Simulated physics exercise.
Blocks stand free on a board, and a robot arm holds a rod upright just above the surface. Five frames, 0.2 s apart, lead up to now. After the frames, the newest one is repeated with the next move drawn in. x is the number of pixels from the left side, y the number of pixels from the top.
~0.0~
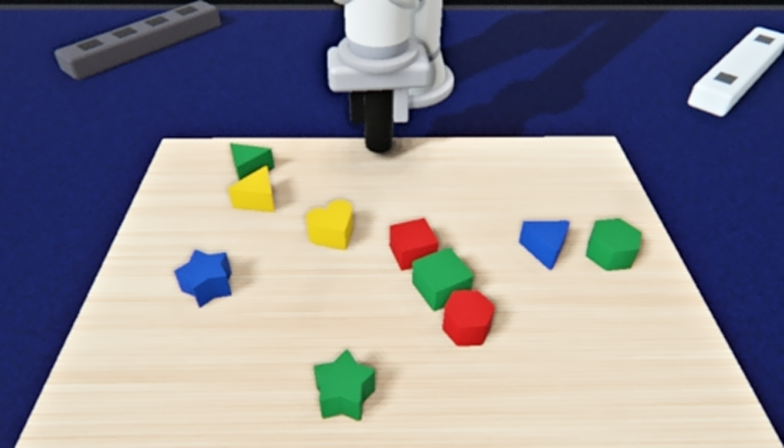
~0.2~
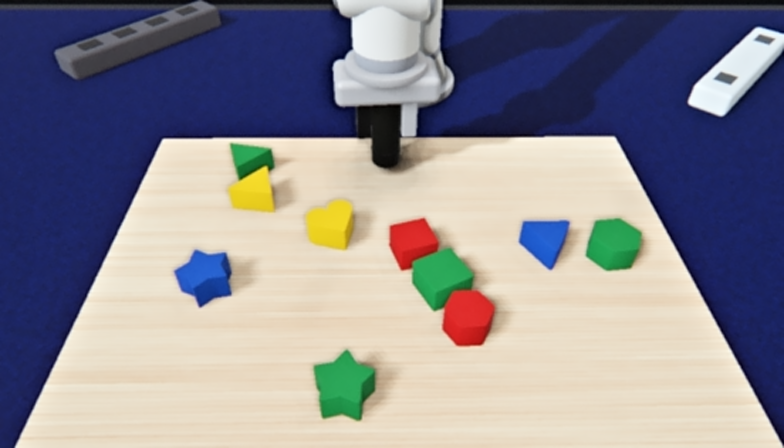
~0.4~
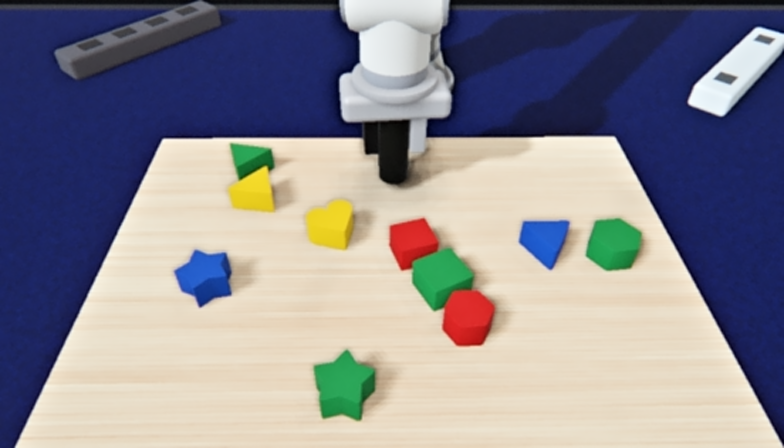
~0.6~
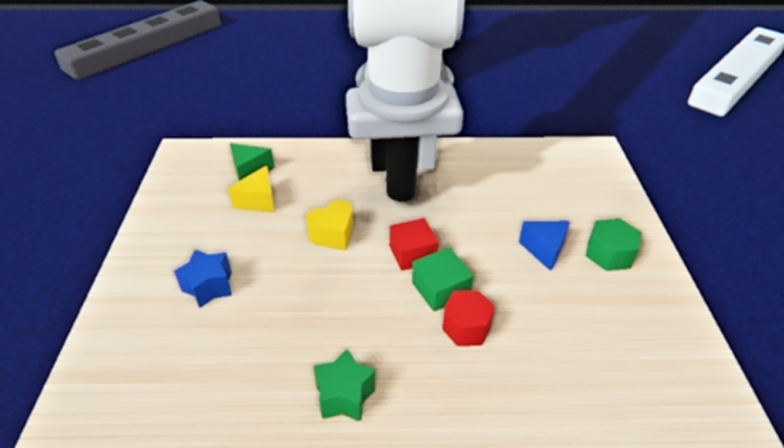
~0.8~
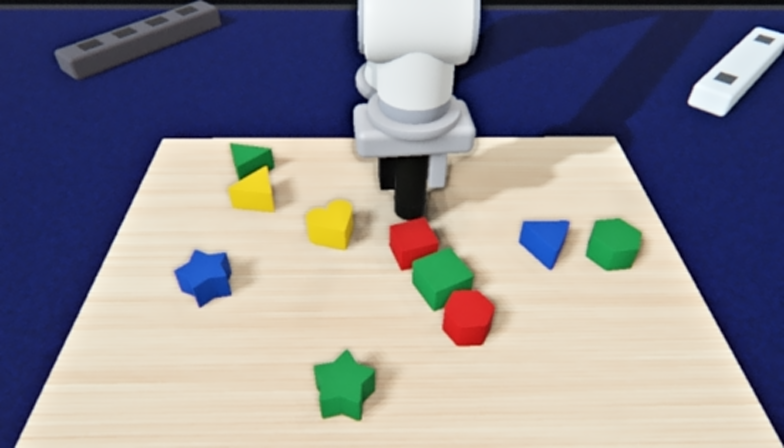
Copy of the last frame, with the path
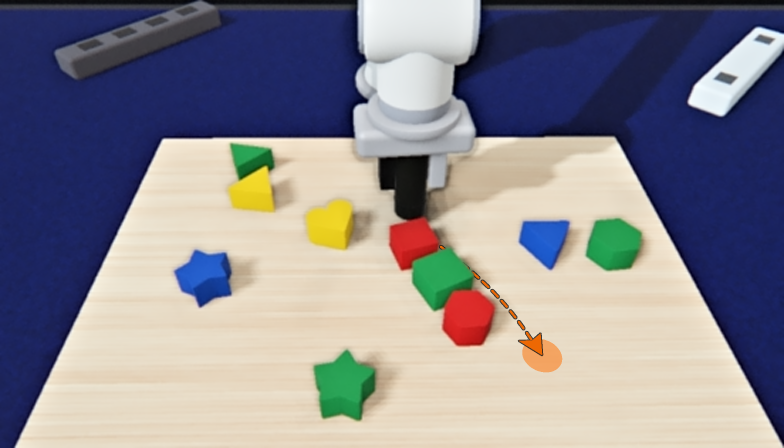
We see a robot arm holding a dark rod over a wooden board scattered with colourful blocks. The rod moves from the far edge toward the viewer and slightly right, nearing the red square, while every block stays still.
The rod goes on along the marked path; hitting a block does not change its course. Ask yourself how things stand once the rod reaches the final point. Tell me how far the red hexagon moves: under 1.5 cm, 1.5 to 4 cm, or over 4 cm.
It will move less than 1.5 cm.
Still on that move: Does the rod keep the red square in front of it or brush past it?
It will get left beside or behind the rod.
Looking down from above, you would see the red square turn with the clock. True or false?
True
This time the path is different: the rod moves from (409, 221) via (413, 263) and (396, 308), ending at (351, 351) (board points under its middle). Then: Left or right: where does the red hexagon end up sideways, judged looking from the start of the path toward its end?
It's going to go left.
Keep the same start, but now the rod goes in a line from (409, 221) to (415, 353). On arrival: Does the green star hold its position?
Yes - that is the case.
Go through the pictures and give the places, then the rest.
Tip of the rod (379, 146), middles of tops, yellow heart block (332, 215), red square (414, 233), green square (443, 268), red hexagon (470, 308), in the first frame.
Rod (386, 161), nothing pushed, in the second frame.
Rod (393, 177), nothing pushed, in the third frame.
Rod (401, 193), nothing pushed, in the fourth frame.
Rod (410, 211), yellow heart block (332, 215), red square (414, 233), green square (443, 268), red hexagon (470, 308), in the fifth frame.
The line goes from (409, 221) through (477, 276) to (542, 355).
What follows on the original path. One third of the way, rod (455, 247); red square (420, 247), turned 65° clockwise; green square (442, 278), turned 15° anticlockwise; red hexagon (473, 311).
Two thirds of the way, rod (503, 290); red square (420, 247), turned 65° clockwise; green square (442, 279), turned 15° anticlockwise; red hexagon (473, 311).
At the end, rod (545, 346); yellow heart block unmoved; red square (420, 247), turned 65° clockwise; green square (442, 279), turned 15° anticlockwise; red hexagon (473, 311).
